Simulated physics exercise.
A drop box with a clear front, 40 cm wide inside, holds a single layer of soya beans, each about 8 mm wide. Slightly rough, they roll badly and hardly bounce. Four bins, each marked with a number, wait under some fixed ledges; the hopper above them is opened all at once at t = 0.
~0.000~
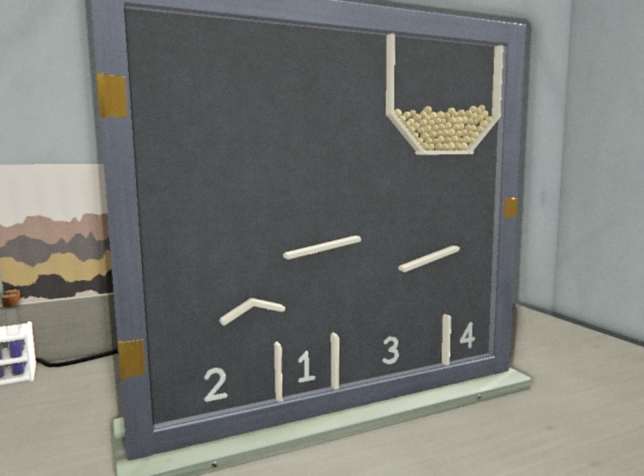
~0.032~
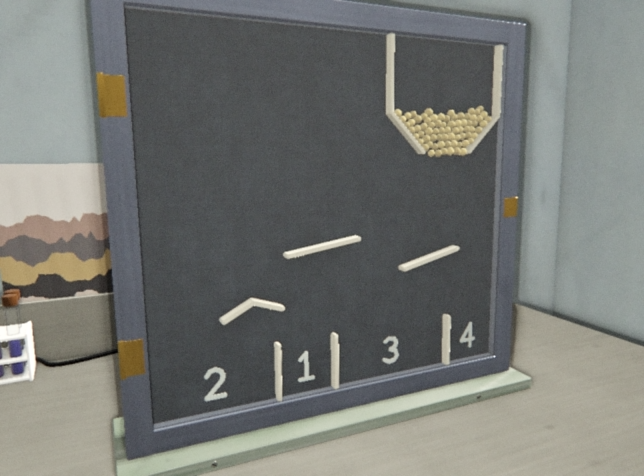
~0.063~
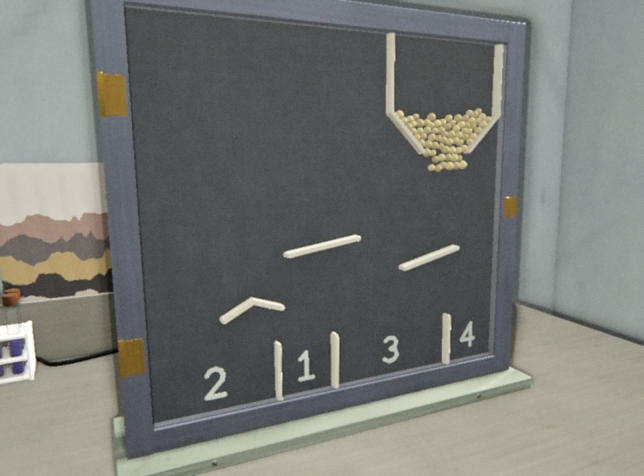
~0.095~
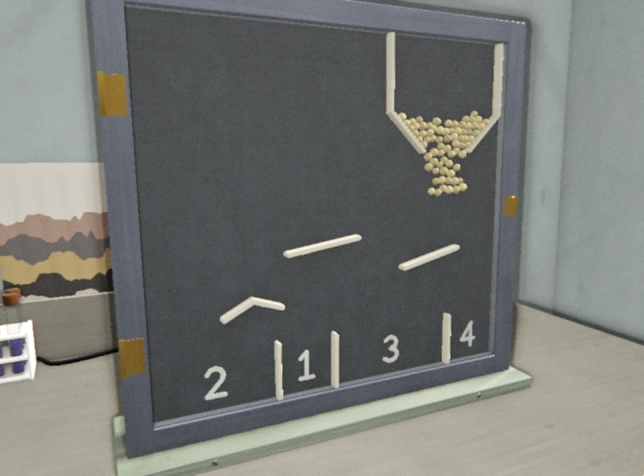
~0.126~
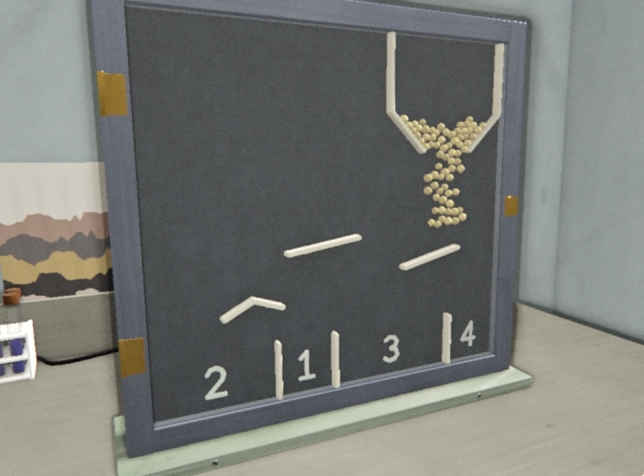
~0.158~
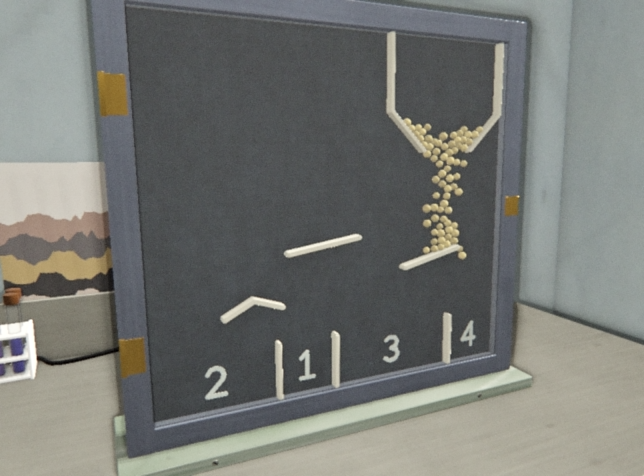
Pale round beans pouring from an opened hopper at upper right, dropping in a stream onto a sloped ledge above numbered bins.
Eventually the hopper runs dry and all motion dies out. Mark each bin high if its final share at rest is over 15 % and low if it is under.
Bin 1: Low; bin 2: Low; bin 3: High; bin 4: High.
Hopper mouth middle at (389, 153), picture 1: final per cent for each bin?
Final shares - bin 1: 0, bin 2: 0, bin 3: 100, bin 4: 0.
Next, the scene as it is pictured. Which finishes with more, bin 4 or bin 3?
That would be bin 3.
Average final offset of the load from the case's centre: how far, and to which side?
It sits around 7 cm right of centre.
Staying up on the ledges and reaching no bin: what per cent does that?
About 0 %.
After 0.24 s 95 % have left the hopper; down in the bins, no. 4, 5 %.
After 0.55 s 100 % have left the hopper; down in the bins, no. 1, 5 %, no. 3, 35 %, no. 4, 30 %.
All still by 1.8 s, no. 1, 5 %, no. 2, 0 %, no. 3, 65 %, no. 4, 30 %.
